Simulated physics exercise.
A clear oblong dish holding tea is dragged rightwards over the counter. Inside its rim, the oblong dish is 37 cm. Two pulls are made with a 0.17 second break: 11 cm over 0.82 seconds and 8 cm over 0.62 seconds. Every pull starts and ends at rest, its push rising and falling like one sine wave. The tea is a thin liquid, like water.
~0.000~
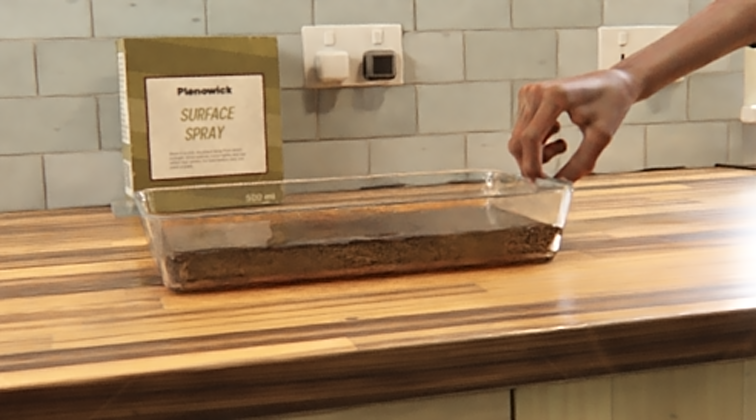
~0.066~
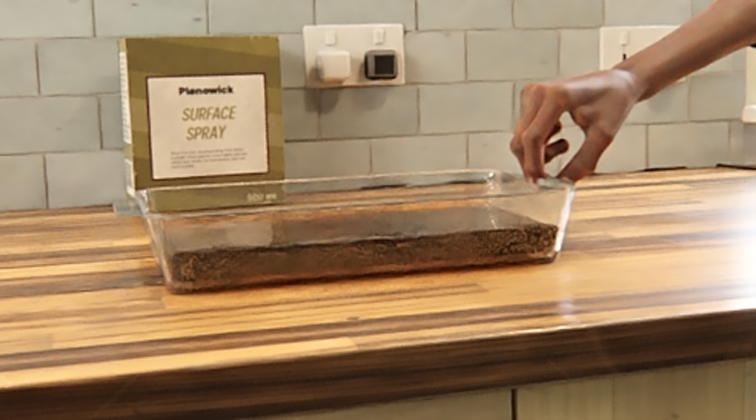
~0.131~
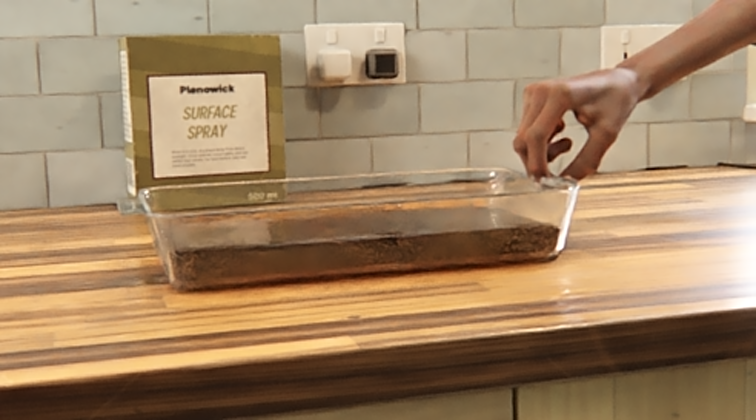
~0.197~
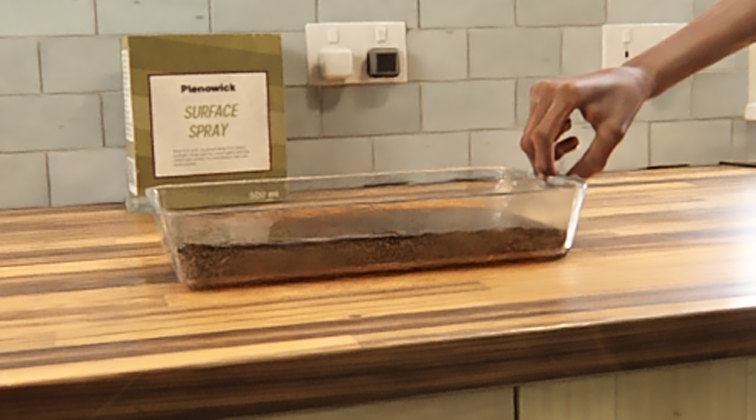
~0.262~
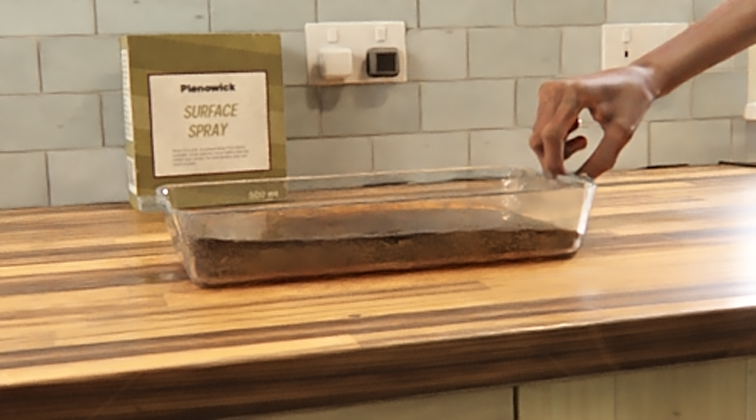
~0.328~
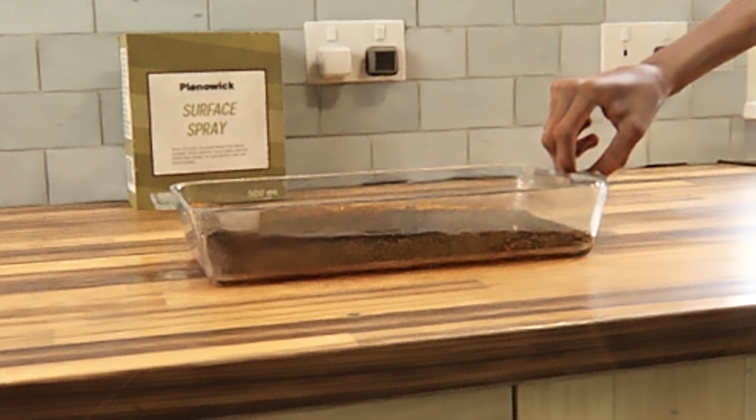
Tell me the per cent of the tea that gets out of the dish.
I would say close to 7 per cent gets out.
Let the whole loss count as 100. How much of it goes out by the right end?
50 %.
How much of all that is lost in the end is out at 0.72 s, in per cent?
0 per cent, roughly.
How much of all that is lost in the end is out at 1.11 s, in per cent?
20 per cent, roughly.
Then, 0.72 s in, it has gone 11 cm; 0 per cent is out over the left end and 0 over the right.
Then, 1.11 s in, it has gone 11 cm; 0 per cent is out over the left end and 2 over the right.
Then, 1.51 s in, it has gone 19 cm; 3 per cent is out over the left end and 2 over the right.
Then, 1.90 s in, it has gone 19 cm; 3 per cent is out over the left end and 2 over the right.
Finally, 7 per cent is out in all, 3 of it over the left end.
